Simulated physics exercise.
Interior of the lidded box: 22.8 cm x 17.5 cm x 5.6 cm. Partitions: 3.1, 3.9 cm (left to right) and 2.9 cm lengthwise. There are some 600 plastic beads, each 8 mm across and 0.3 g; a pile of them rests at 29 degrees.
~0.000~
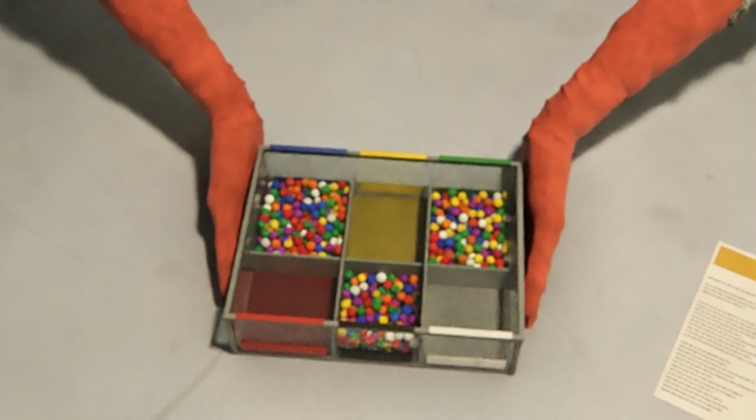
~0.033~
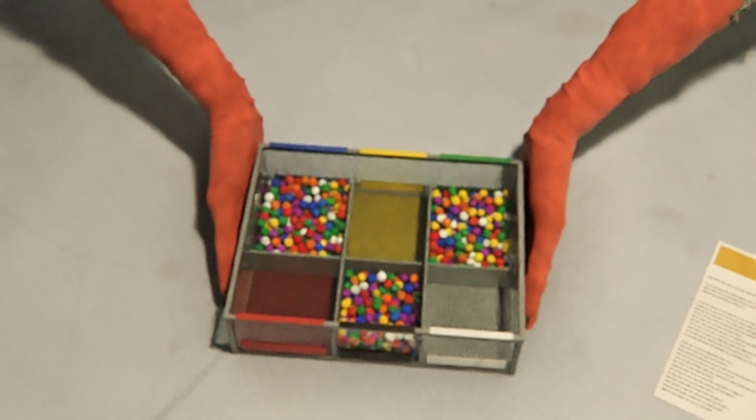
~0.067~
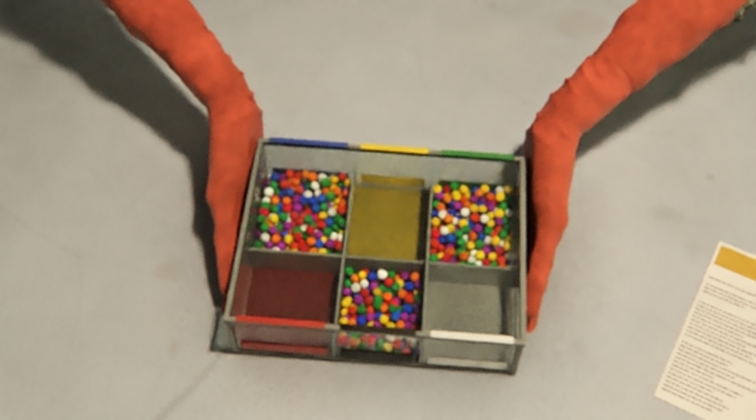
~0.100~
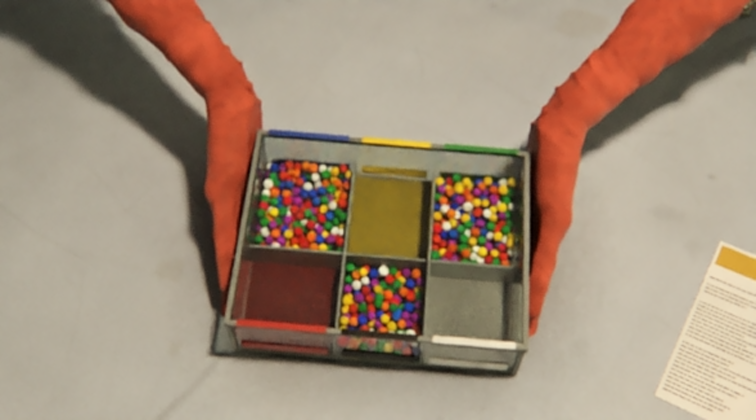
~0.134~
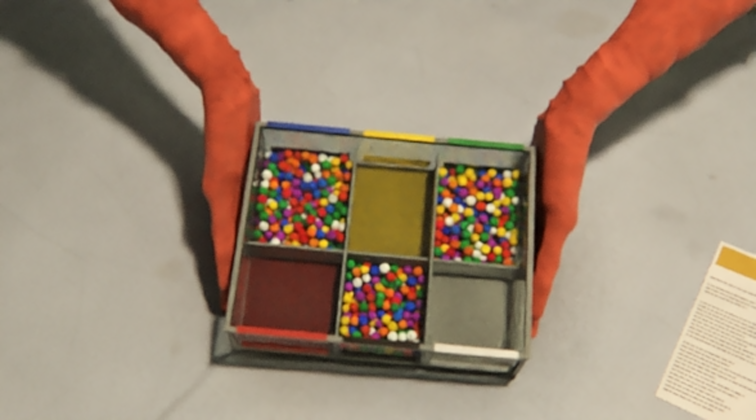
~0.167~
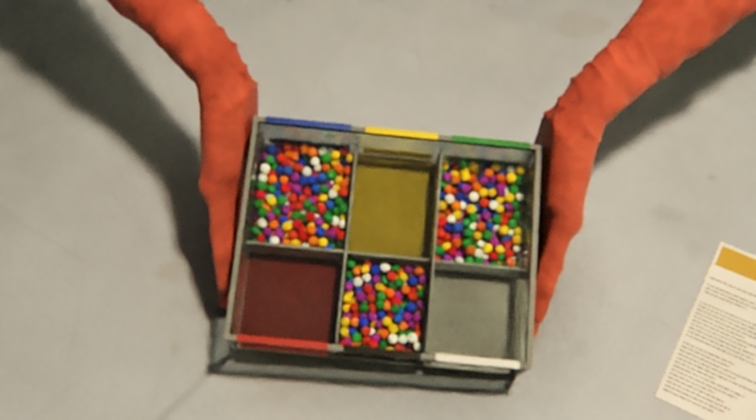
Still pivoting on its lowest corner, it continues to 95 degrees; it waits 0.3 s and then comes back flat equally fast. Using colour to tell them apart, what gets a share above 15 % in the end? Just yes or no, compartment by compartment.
Red gets a yes, blue gets a no, green gets a no, yellow gets a no, white gets a yes, black gets a yes.
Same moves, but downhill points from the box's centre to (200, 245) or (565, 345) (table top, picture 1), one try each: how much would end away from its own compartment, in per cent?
Approximately 30 percent, then 55 percent.
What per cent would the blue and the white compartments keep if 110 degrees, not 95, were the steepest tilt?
With that change you'd see blue at 0 % and white at 35 %.
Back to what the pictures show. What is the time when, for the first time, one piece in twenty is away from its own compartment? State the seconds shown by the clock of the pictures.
That happens at about 0.50 s on the clock.
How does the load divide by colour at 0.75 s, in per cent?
You'd find red at 25, blue at 5, green at 10, yellow at 0, white at 30 and black at 30 per cent.
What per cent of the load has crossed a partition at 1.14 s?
Near 75 per cent of it.
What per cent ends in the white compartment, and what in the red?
The white compartment ends with 35 per cent, the red one with 25 per cent.
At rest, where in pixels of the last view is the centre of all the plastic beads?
I'd say roughly (391, 325).
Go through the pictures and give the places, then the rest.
The first picture shows box tilt 0 degrees, front corners at (229, 315) and (519, 336); blue 40 %, green 35 %, black 20 %.
The second picture shows box tilt 1 degrees, front corners at (229, 316) and (519, 337).
The third picture shows box tilt 4 degrees, front corners at (229, 317) and (521, 340), lowest corner right front.
The fourth picture shows box tilt 9 degrees, front corners at (230, 321) and (523, 346), lowest corner right front.
The fifth picture shows box tilt 15 degrees, front corners at (230, 327) and (525, 354), lowest corner right front.
The sixth picture shows box tilt 22 degrees, front corners at (229, 335) and (526, 364), lowest corner right front; blue 40 %, green 35 %, black 20 %. Its pace works out near 205 degrees a second.
After 0.75 s, tilt 95 degrees; red 25 %, blue 5 %, green 10 %, white 30 %, black 30 %.
Then, at 1.14 s, tilt 54 degrees; red 25 %, white 35 %, black 35 %.
After 1.61 s, tilt 0 degrees; red 25 %, white 35 %, black 35 %.
At rest (2.1 s), red 25 %, blue 0 %, green 5 %, yellow 0 %, white 35 %, black 35 %.
